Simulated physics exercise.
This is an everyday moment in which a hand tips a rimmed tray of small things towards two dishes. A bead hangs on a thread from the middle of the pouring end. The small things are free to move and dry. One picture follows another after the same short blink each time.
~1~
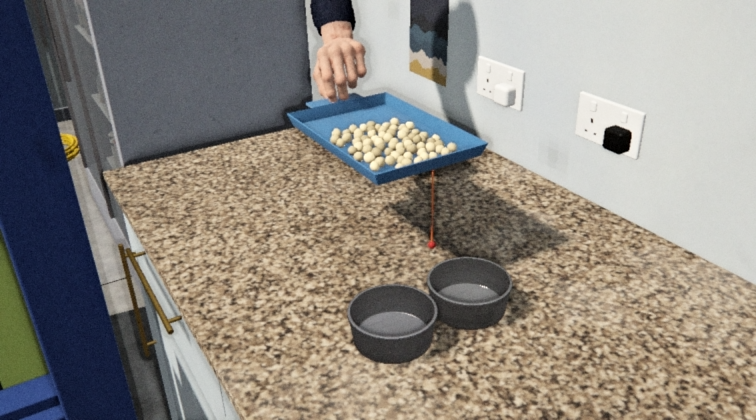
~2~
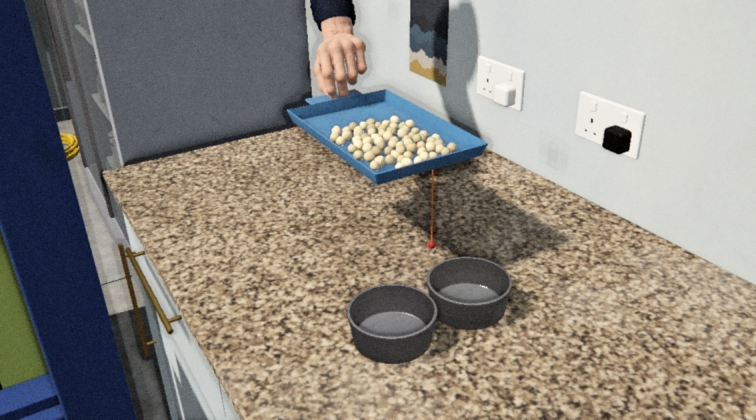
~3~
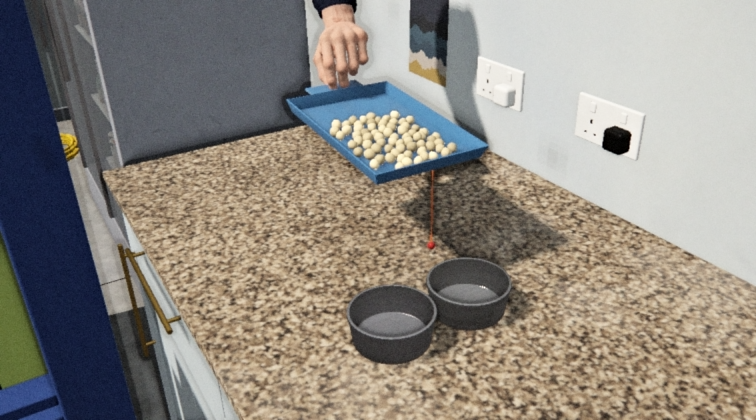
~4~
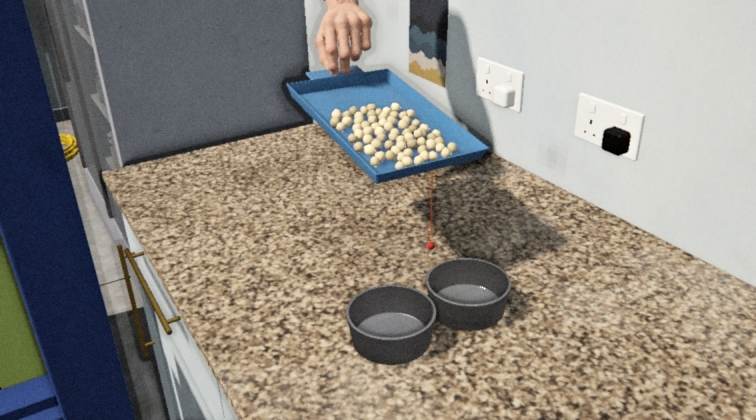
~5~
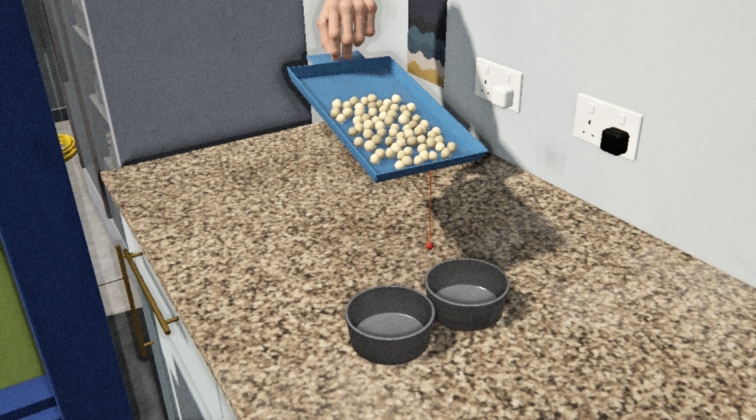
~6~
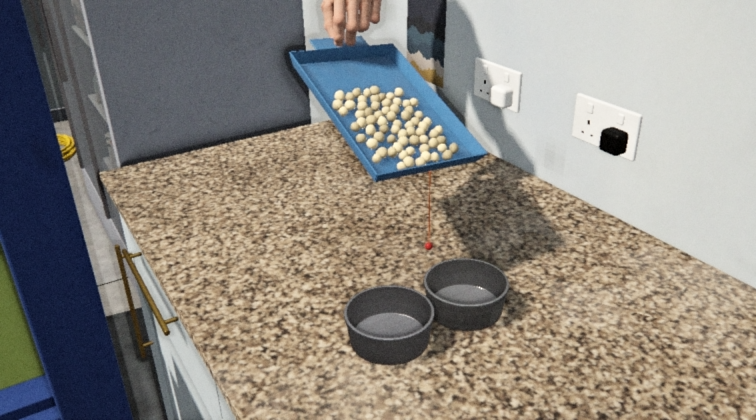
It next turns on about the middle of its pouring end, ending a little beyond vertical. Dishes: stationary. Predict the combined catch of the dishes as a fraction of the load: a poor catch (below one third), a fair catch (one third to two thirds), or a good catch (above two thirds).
A fair catch.
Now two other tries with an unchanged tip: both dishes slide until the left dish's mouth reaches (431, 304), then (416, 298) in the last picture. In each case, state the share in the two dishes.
Roughly 40% on the first try and 60% on the second.
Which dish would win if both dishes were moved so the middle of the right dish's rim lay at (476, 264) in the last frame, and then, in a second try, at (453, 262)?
Taking them in turn, it's the one to the right and then the one to the right.
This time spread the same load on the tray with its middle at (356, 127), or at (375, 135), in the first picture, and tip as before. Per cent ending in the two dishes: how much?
That would be 40 per cent, and then 50 per cent.
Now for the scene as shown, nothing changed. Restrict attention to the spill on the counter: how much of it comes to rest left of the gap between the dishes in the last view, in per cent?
Roughly 0 %.
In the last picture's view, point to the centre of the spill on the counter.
Approximate centre, last frame: (530, 274).
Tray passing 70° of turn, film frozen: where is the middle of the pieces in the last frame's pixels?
The middle of the pieces shows up near (436, 139).
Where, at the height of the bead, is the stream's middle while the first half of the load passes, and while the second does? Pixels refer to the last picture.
The leading part at (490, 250), the rest of it at (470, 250).
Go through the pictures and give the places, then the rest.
Corners of the pouring end (377, 171) and (481, 142), level; middle of the load (394, 142), macadamia nuts; left dish (416, 345); right dish (495, 311); bead on its thread (432, 245), in the first frame.
Corners of the pouring end (377, 171) and (482, 143), level; middle of the load (394, 141), in the second frame.
Corners of the pouring end (378, 171) and (482, 144), tipped barely, lowest at the right corner; middle of the load (394, 138), in the third frame.
Corners of the pouring end (378, 171) and (482, 147), tipped a little, lowest at the right corner; middle of the load (395, 133), in the fourth frame.
Corners of the pouring end (378, 171) and (482, 149), tipped clearly, lowest at the right corner; middle of the load (395, 128), in the fifth frame.
Corners of the pouring end (379, 170) and (481, 151), tipped clearly, lowest at the right corner; middle of the load (397, 124); left dish (413, 346); right dish (492, 313), in the sixth frame.
Just after the last frame, tray tipped steeply; every one on the tray.
A moment on, tray tipped past a quarter turn; about a tenth on the tray; just a few in the left dish; about a tenth in the right dish; about a tenth outside both; roughly half in the air.
Further on, tray tipped past a quarter turn; just a few in the left dish; roughly half in the right dish; roughly half outside both; just a few in the air.
When it is over, tray tipped past a quarter turn; just a few in the left dish; roughly half in the right dish; roughly half outside both; just a few in the air.
